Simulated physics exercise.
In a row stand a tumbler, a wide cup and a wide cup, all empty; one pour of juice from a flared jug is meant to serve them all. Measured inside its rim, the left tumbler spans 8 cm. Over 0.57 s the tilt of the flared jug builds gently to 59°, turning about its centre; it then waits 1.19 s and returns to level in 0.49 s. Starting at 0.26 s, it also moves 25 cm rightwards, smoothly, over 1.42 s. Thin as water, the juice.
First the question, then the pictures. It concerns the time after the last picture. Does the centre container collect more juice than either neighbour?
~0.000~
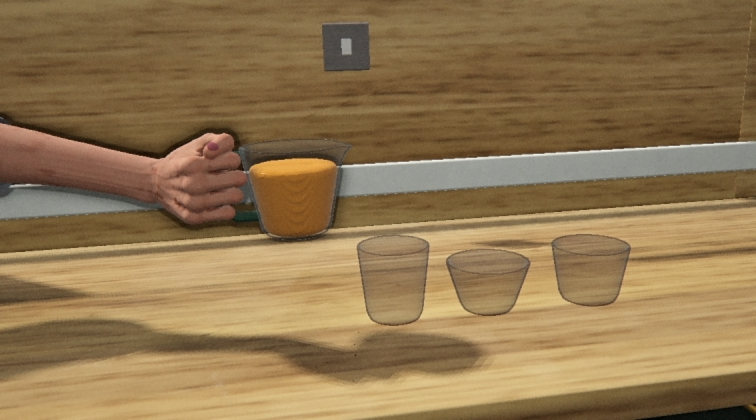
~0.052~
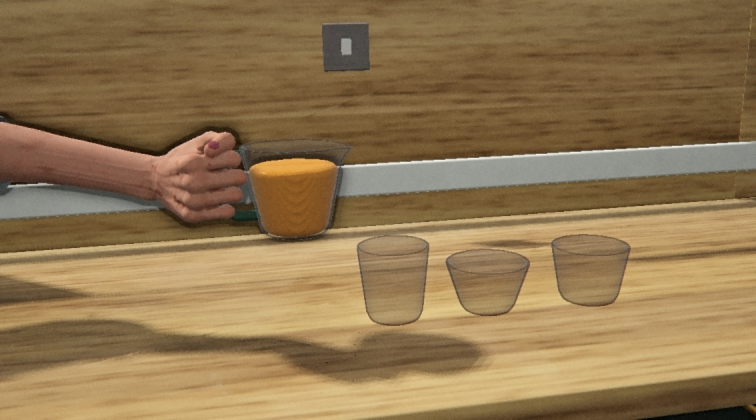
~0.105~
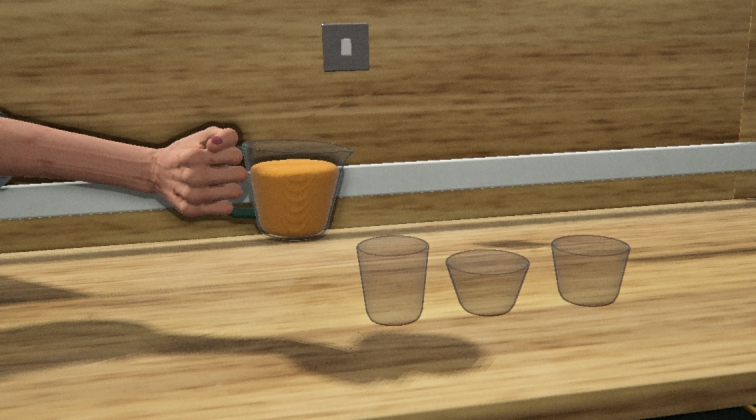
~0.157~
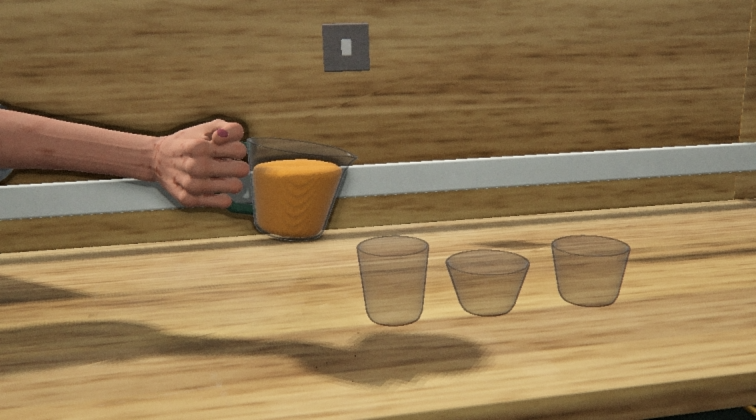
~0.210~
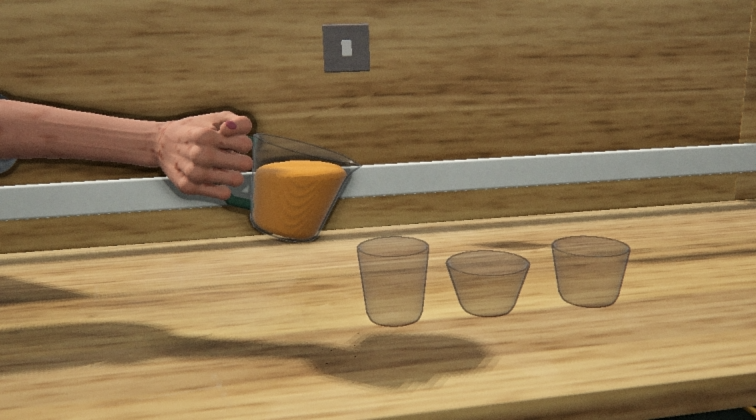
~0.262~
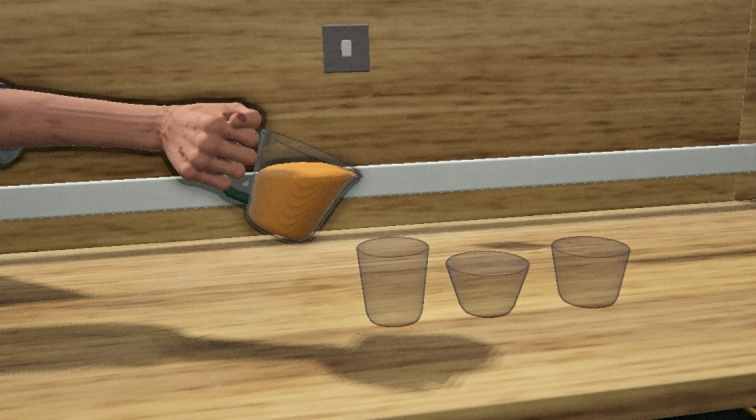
Yes.
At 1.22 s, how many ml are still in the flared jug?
I'd say some 180 ml remain at that point.
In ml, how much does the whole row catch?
Around 310 ml in all.
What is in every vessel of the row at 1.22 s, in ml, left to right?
Roughly 100, 150 and 0 ml, going left to right.
Then, 0.81 s in, the tilt is 59° and from the left they hold 100 ml, 60 ml, 0 ml, the flared jug 270 ml, and 20 ml is on the worktop.
Then, 1.22 s in, the tilt is 59° and from the left they hold 100 ml, 150 ml, 0 ml, the flared jug 180 ml, and 45 ml is on the worktop.
Then, 1.64 s in, the tilt is 59° and from the left they hold 100 ml, 150 ml, 35 ml, the flared jug 130 ml, and 85 ml is on the worktop.
Then, 2.10 s in, the tilt is 12° and from the left they hold 100 ml, 150 ml, 60 ml, the flared jug 120 ml, and 85 ml is on the worktop.
Finally, from the left they hold 100 ml, 150 ml, 60 ml, the flared jug 120 ml, and 85 ml is on the worktop.
